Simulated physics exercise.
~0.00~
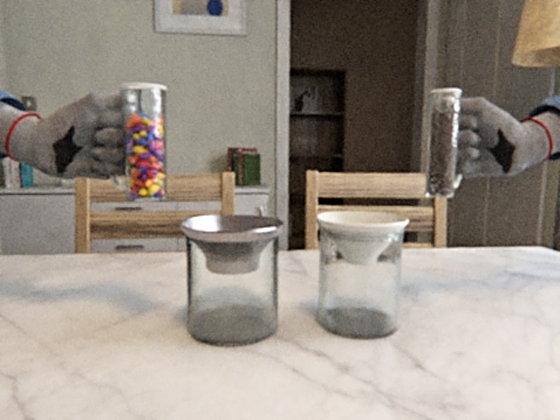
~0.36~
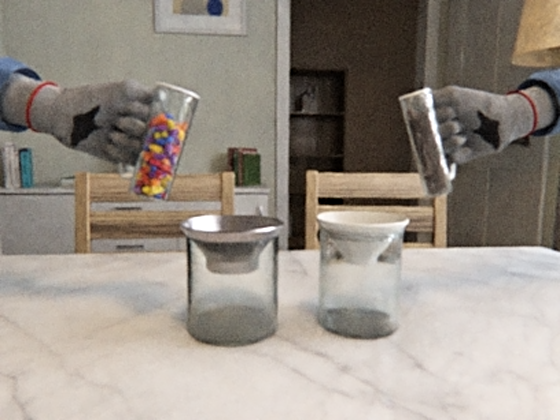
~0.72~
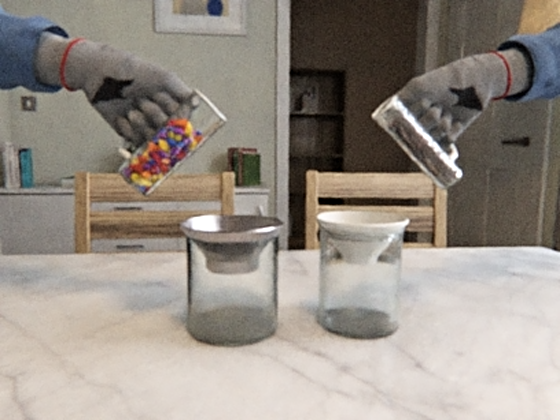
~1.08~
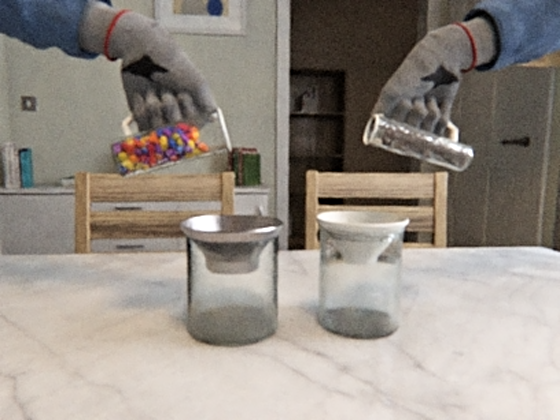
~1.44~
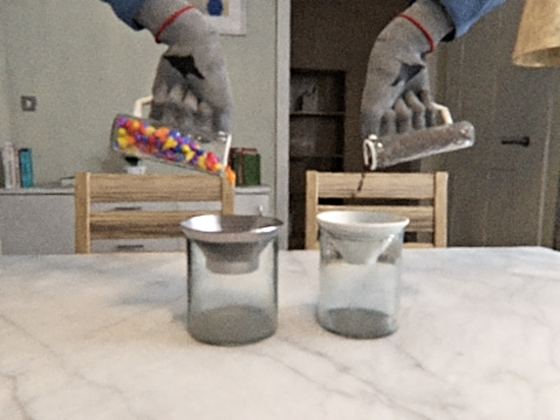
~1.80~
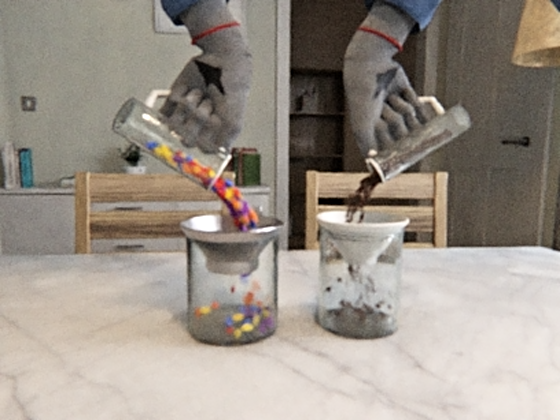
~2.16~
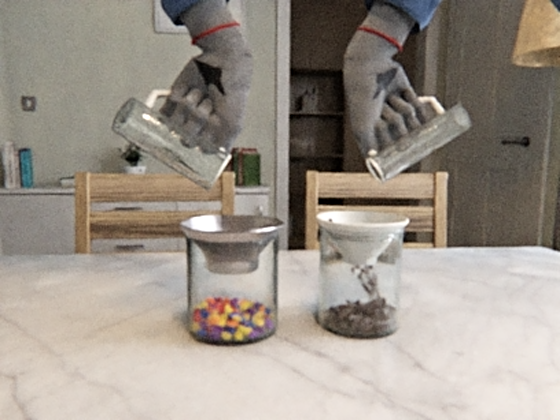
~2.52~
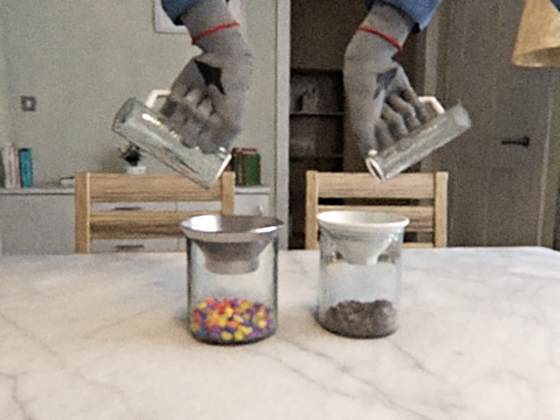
The video shows two gloved hands tipping clear cups over funnels set in glass jars, pouring small multicoloured pieces on the left and dark bits on the right. Both loads pass through the funnels and settle in the jars, leaving the cups empty and the funnels clear.
